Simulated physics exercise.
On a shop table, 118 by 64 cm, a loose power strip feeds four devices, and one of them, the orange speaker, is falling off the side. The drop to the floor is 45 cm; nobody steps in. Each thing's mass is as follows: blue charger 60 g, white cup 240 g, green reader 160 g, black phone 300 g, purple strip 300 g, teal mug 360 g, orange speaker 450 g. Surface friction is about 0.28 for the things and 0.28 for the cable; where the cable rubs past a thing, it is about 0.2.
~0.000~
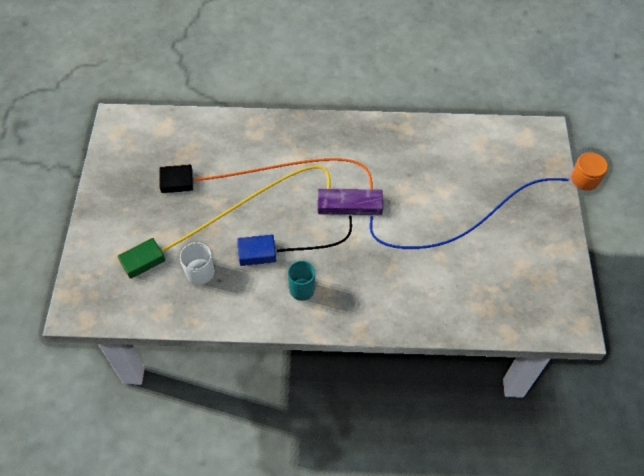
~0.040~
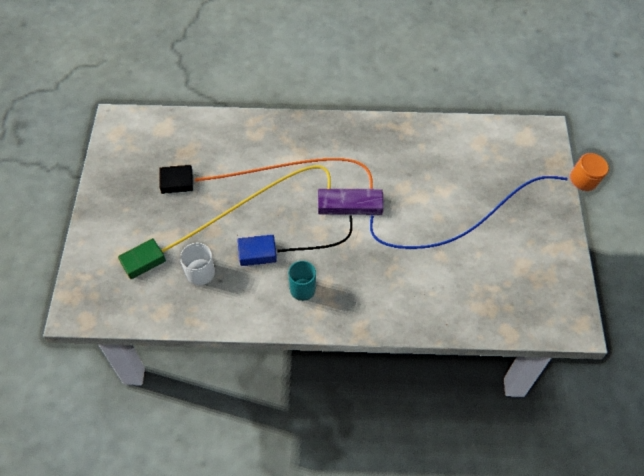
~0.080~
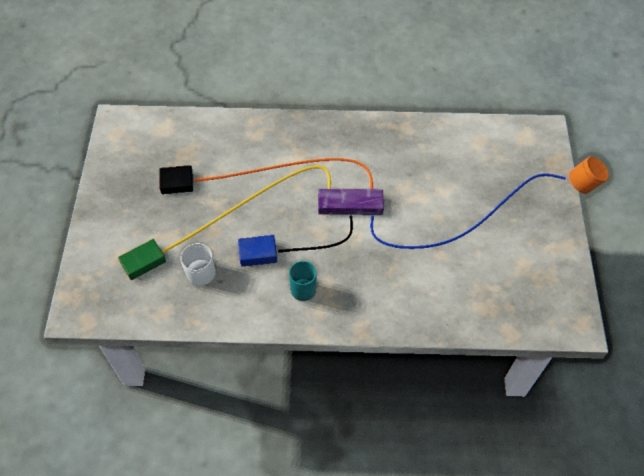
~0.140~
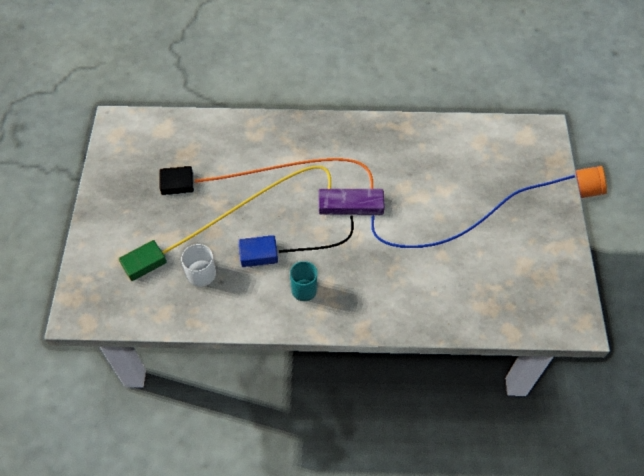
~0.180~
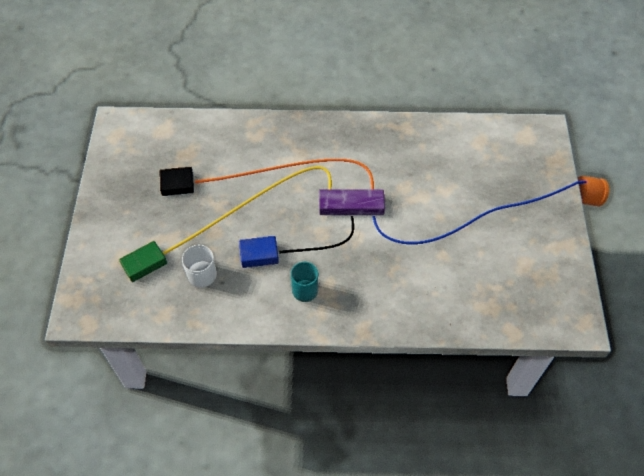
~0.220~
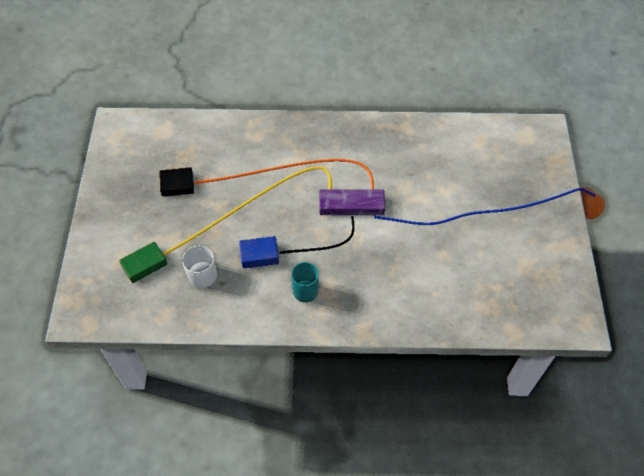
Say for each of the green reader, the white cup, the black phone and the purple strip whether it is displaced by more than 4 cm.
At the end, I expect the green reader to change position; I expect the white cup to hold its position; I expect the black phone to change position; I expect the purple strip to change position.
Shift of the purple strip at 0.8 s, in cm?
28 cm.
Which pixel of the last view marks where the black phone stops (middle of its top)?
(259, 177).
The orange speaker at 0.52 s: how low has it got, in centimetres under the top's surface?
Depth below the top: Around 35 cm.
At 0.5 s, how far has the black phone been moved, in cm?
5 centimetres or so.
By 0.5 s, the strip's end of the blue cable at (451, 182); purple strip 19 cm off its start, green reader 8 cm off its start, black phone 5 cm off its start.
By 0.8 s, the strip's end of the blue cable at (498, 204); purple strip 28 cm off its start, black phone 19 cm off its start, green reader 16 cm off its start.
By 1.1 s, the strip's end of the blue cable at (499, 205); purple strip 28 cm off its start at (475, 195), black phone 19 cm off its start at (259, 177), green reader 16 cm off its start at (212, 231).
By 1.4 s, the strip's end of the blue cable at (499, 205); purple strip 28 cm off its start, black phone 19 cm off its start, green reader 16 cm off its start.
By 2.6 s, the strip's end of the blue cable at (499, 205); purple strip 28 cm off its start at (475, 195), black phone 19 cm off its start at (259, 177), green reader 16 cm off its start at (212, 231), white cup 1 cm off its start at (203, 261).
